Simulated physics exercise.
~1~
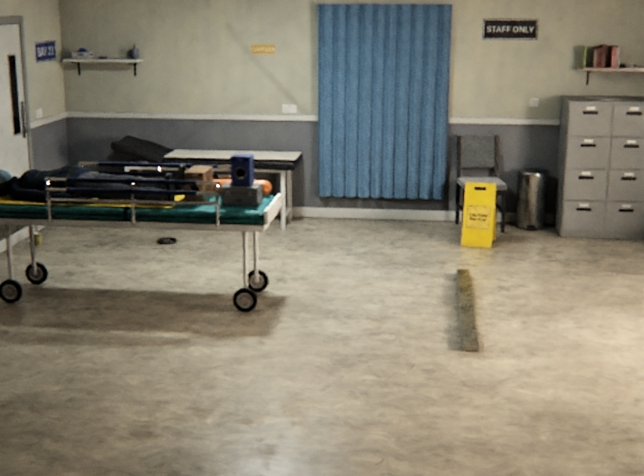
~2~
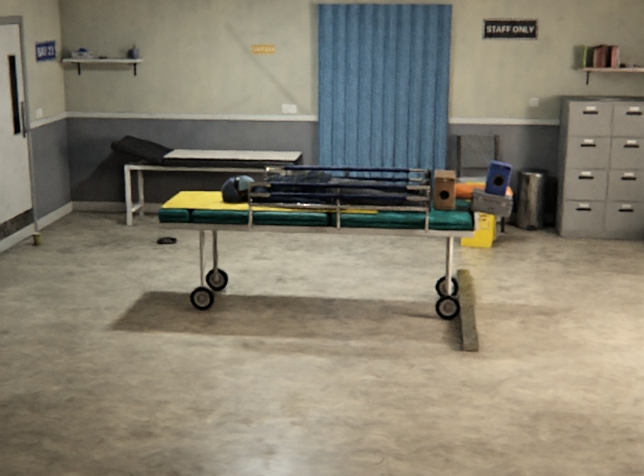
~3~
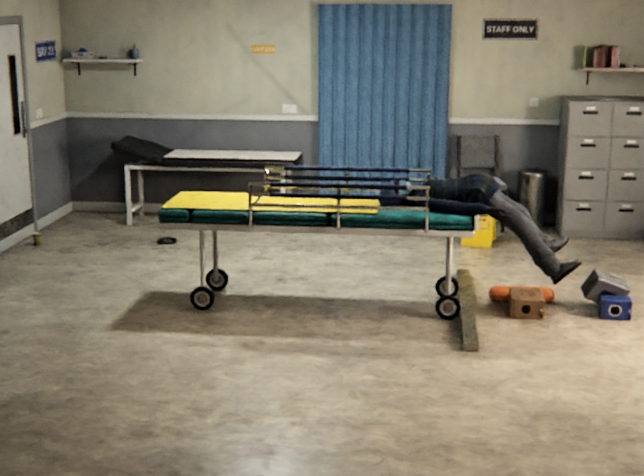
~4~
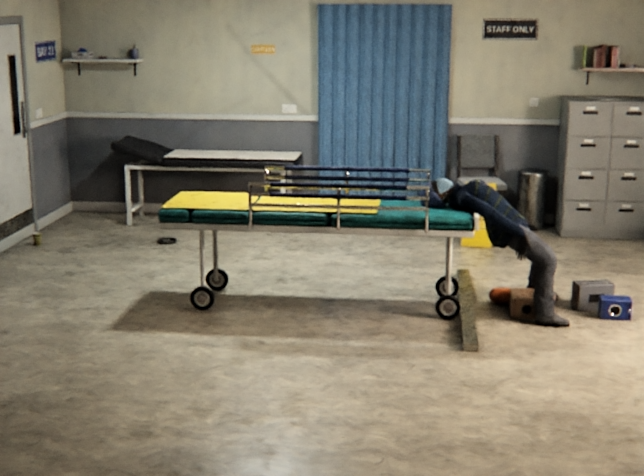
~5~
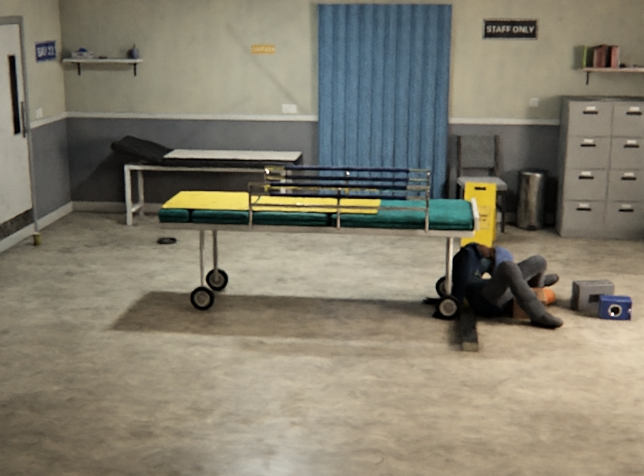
Gurney rolling right and stopping at a floor sill, loose equipment tumbling off, then the person sliding feet first onto the floor.
